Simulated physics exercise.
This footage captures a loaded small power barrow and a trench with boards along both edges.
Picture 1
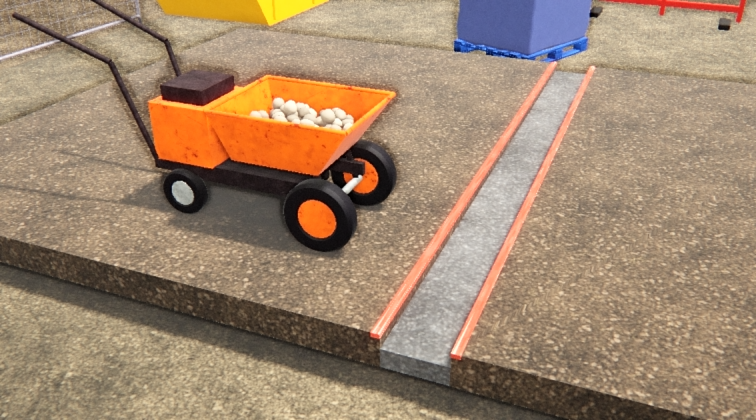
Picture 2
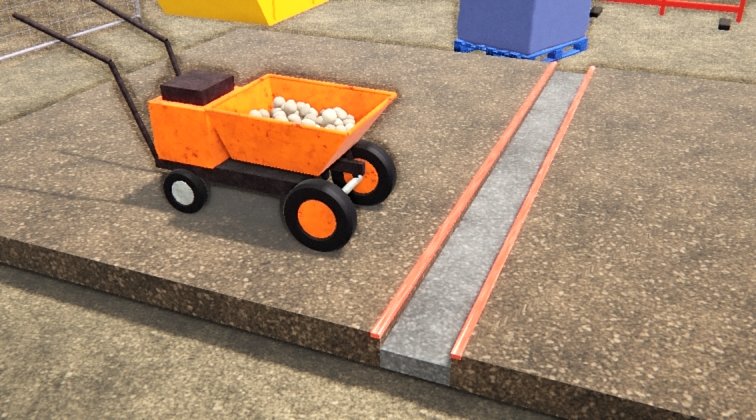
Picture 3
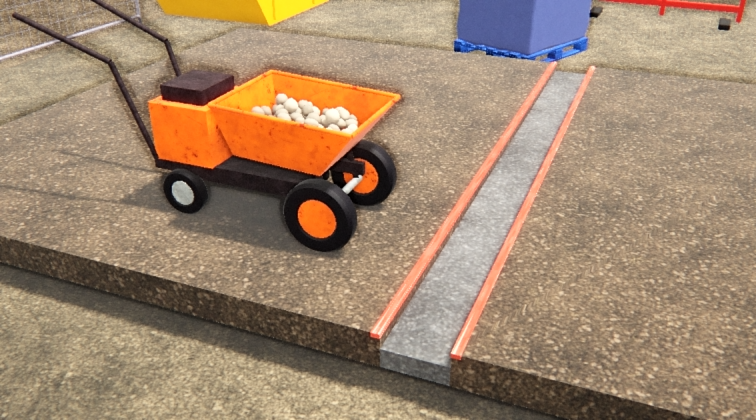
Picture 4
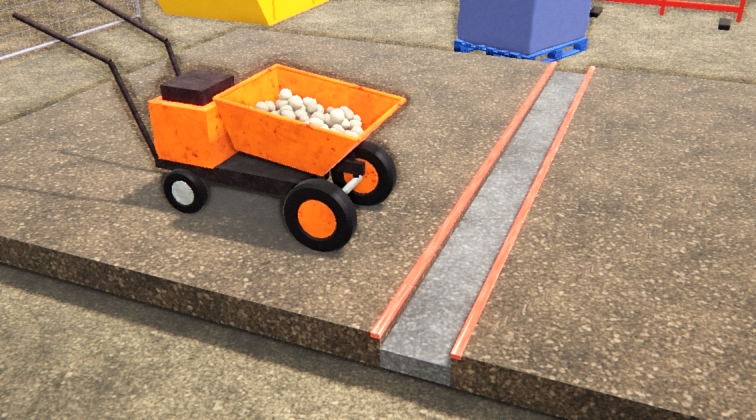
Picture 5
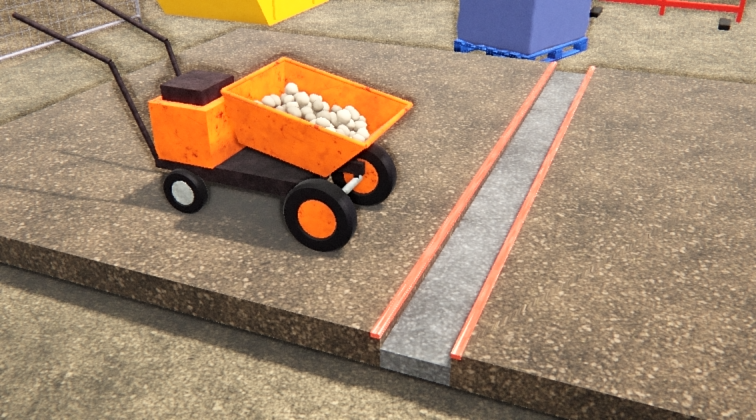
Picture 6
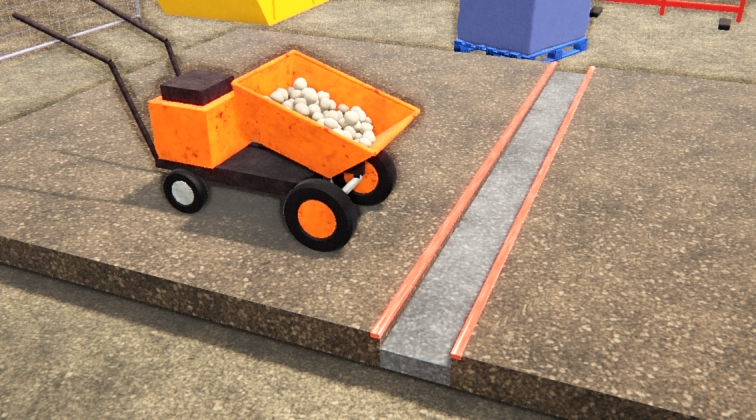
Orange power barrow loaded with pale pebbles standing beside a board-edged trench, its skip staying level, then gradually tilting toward the right.
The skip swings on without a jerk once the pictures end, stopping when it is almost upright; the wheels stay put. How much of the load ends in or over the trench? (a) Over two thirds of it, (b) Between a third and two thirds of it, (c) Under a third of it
Over two thirds of it.
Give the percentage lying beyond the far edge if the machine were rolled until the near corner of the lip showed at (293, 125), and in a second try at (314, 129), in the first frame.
It comes out near 0 in a hundred for the first and near 0 in a hundred for the second.
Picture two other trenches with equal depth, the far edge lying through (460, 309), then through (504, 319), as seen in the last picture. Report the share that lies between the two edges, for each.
About 70 %, then 90 %.
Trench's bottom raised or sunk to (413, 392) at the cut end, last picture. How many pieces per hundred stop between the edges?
I'd say around 100 in a hundred.
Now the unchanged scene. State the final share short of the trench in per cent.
About 10 %.
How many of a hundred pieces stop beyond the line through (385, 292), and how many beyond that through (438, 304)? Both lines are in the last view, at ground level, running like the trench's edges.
Respectively 90 and 30 percent.
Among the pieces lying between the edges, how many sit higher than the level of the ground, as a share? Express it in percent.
Share: Around 40 %.
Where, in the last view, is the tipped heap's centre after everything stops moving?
Close to (460, 249) in the last picture.
Soon after the last picture, skip tipped steeply; all in the skip.
A little later, skip tipped right over; most in the skip; a stray few short of the trench; about a quarter in or heaped over the trench.
Later still, skip tipped right over; about a quarter in the skip; a stray few short of the trench; most in or heaped over the trench; a stray few beyond it.
By the end, skip tipped right over; a small part in the skip; a small part short of the trench; most in or heaped over the trench; a stray few beyond it.
